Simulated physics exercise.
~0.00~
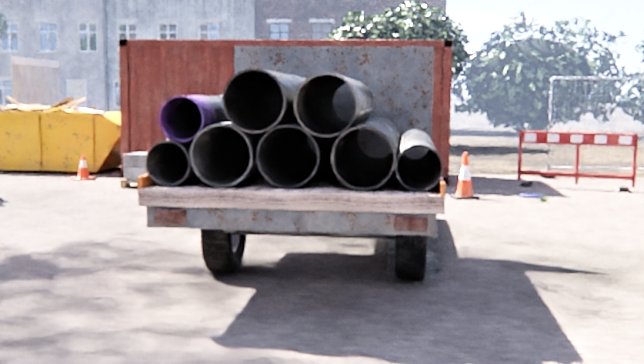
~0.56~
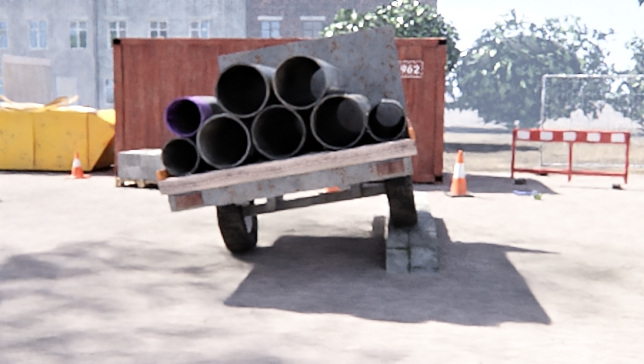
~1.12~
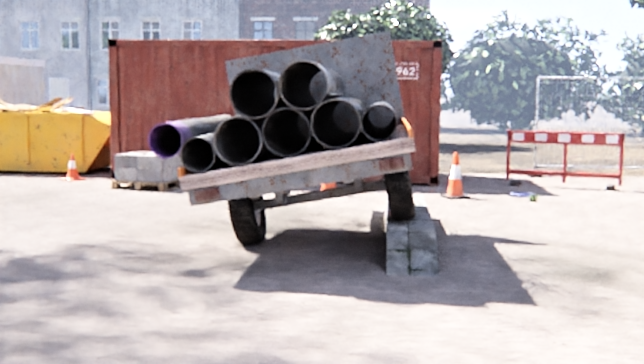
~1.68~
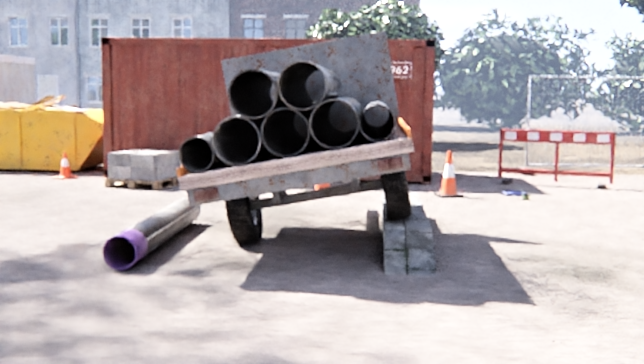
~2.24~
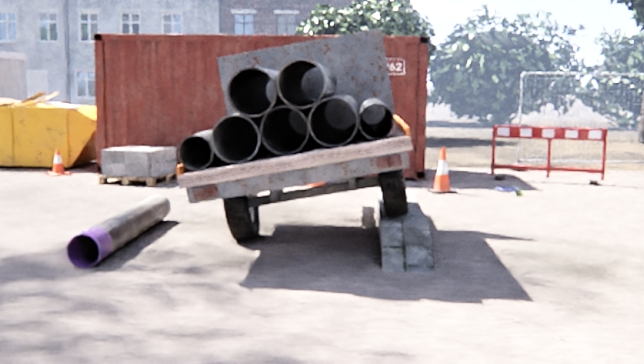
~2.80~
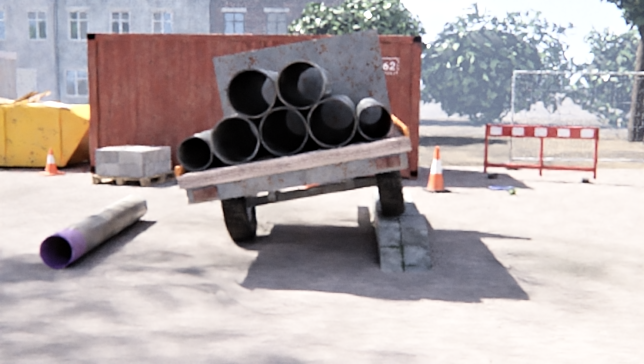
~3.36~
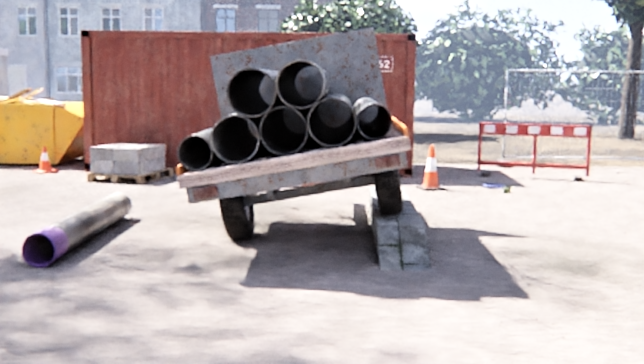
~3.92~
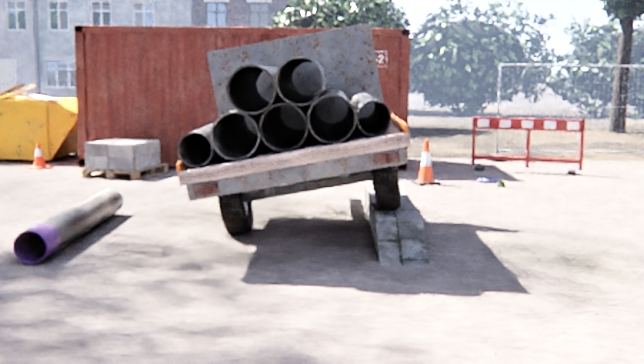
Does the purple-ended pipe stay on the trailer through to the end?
No, it rolls off the left side of the tilted deck and ends up on the ground.
